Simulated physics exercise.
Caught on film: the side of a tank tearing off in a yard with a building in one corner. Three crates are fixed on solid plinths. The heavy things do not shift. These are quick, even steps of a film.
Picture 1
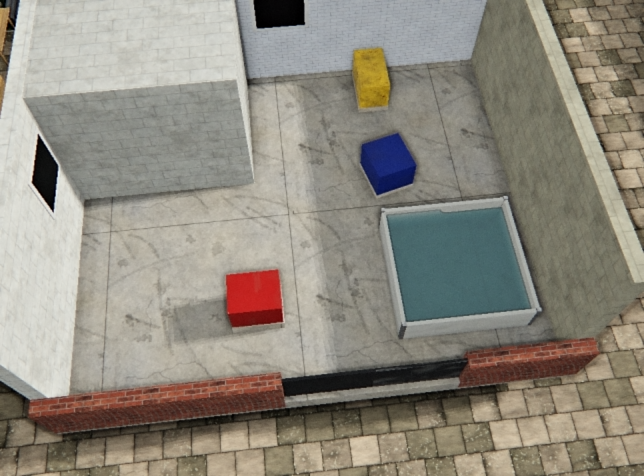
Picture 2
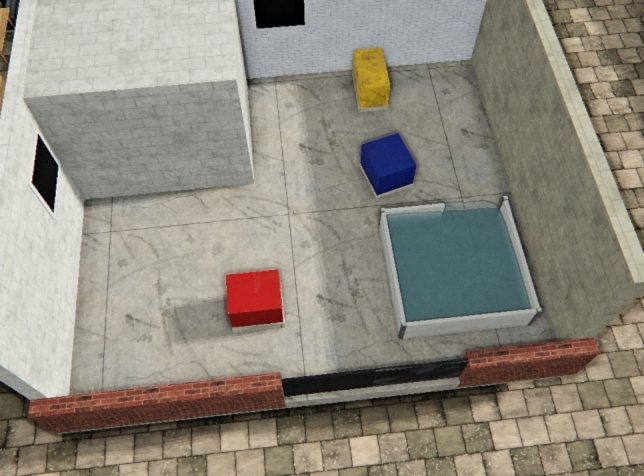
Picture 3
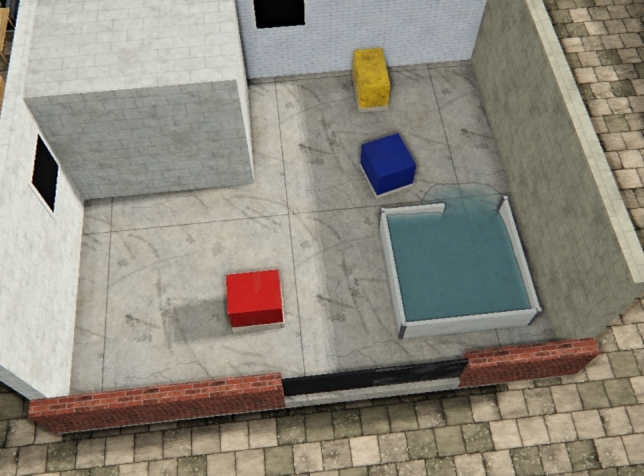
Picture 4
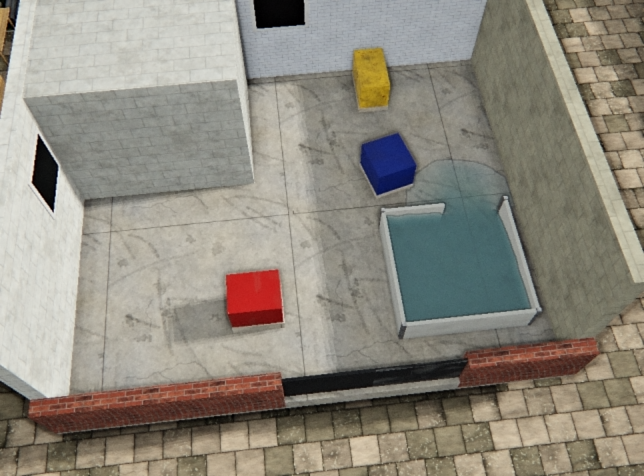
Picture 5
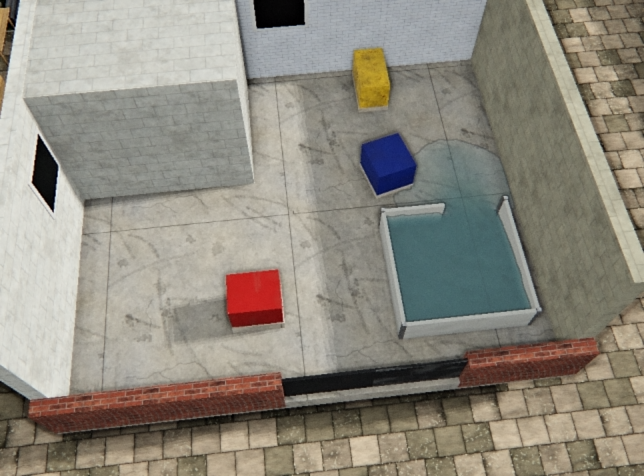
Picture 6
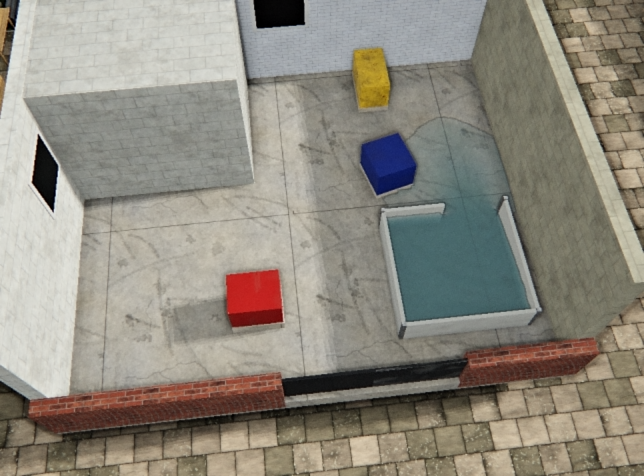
In a walled yard with a building in one corner and red, blue and yellow blocks, part of a water tank's far side opens, and water pours through the gap, spreading across the floor past the blue block.
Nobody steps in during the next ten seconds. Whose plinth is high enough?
One by one: The yellow crate is wetted; the red crate escapes dry; the blue crate is wetted.
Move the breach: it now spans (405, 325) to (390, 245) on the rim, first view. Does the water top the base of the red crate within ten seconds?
My reading: The red crate takes water.
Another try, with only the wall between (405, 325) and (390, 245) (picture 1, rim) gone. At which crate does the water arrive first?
The red one.
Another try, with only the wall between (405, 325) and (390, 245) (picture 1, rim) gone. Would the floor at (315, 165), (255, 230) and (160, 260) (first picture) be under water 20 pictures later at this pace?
As listed: Not flooded, covered, awash.
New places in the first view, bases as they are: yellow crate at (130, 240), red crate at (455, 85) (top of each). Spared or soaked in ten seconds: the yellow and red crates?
Yellow remains dry, red gets wet.
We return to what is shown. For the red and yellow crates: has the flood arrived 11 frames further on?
One by one: Red: Still dry; yellow: Yes.
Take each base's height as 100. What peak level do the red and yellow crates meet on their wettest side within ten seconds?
Near 30 and 320 in a hundred.
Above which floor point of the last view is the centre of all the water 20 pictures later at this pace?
Near (436, 188).
A moment on, water covers 20 % of the floor; the yellow crate water round its plinth, the red crate not reached, the blue crate water round its plinth.
Next, water covers 20 % of the floor; the yellow crate water round its plinth, the red crate not reached, the blue crate water round its plinth.
Then, water covers 30 % of the floor; the yellow crate water round its plinth, the red crate not reached, the blue crate water round its plinth.
Later, water covers 40 % of the floor; the yellow crate water round its plinth, the red crate not reached, the blue crate water round its plinth.
In the end, water covers 70 % of the floor; the yellow crate was topped, the red crate stayed above the water, the blue crate was topped.
